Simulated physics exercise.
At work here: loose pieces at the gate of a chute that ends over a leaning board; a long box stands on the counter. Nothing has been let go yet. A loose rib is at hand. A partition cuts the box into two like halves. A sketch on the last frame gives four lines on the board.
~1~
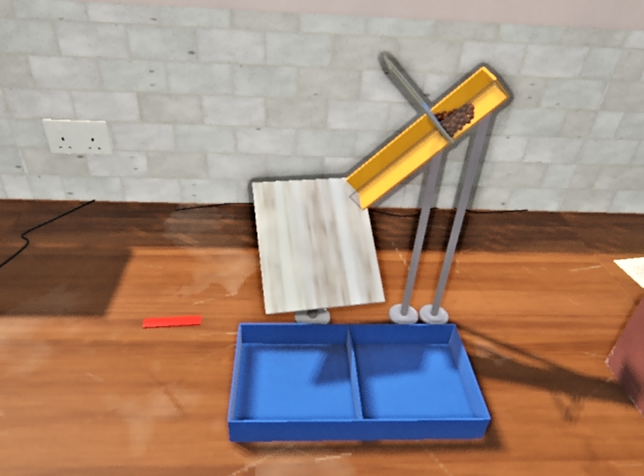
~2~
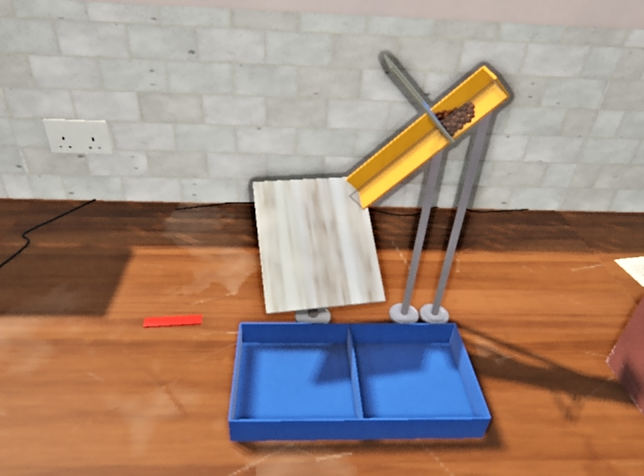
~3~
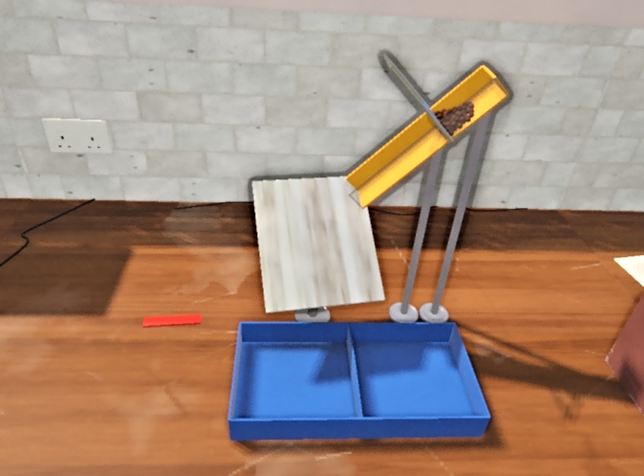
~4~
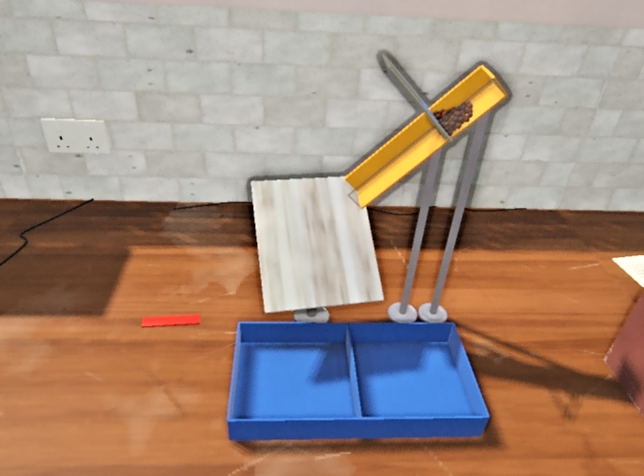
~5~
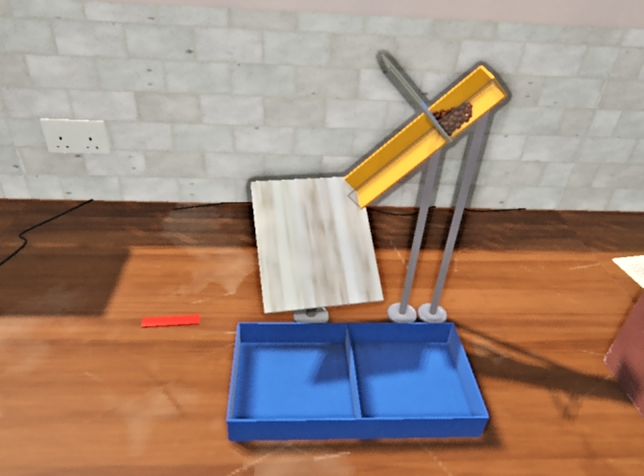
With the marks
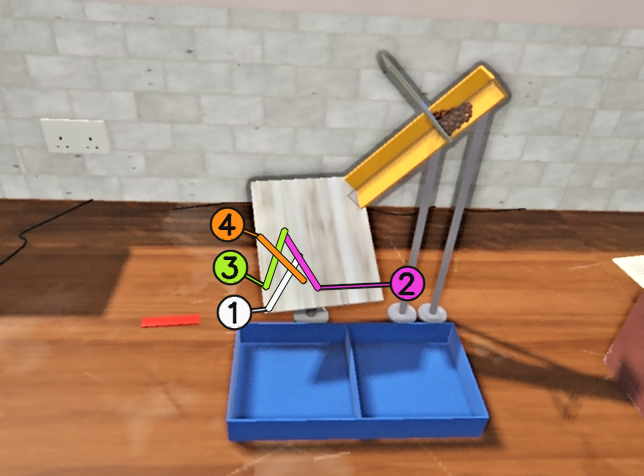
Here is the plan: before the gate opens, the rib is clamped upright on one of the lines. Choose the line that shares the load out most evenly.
Use line 2.
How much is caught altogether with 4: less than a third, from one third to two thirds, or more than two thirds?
More than two thirds.
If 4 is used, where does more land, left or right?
The left half.
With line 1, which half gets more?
More lands on the left.
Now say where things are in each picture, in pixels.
The first frame shows load behind the gate near (454, 120), allspice berries; lip of the chute near (361, 202), sloping fairly steeply.
The second frame shows middle of the board near (318, 240), tilted fairly steeply; middle of its low edge near (328, 307); of its high edge near (309, 179).
The third frame shows front corners of the box near (229, 420) and (490, 417); front end of its middle wall near (362, 418); gate still shut near (429, 111).
The fourth frame shows middle of the load near (453, 118); lip near (360, 200).
The fifth frame shows middle of the load near (452, 119); lip near (359, 201).
On the marked copy, line 1 from (299, 256) to (268, 308); line 2 from (285, 236) to (318, 287); line 3 from (284, 230) to (266, 286); line 4 from (260, 237) to (303, 280).
If 1 is chosen, of what is caught, the whole lot in the left half, none at all in the right.
If 2 is chosen, of what is caught, close to two thirds in the left half, close to a third in the right.
If 3 is chosen, of what is caught, the whole lot in the left half, none at all in the right.
If 4 is chosen, of what is caught, all but a few in the left half, a small share in the right.
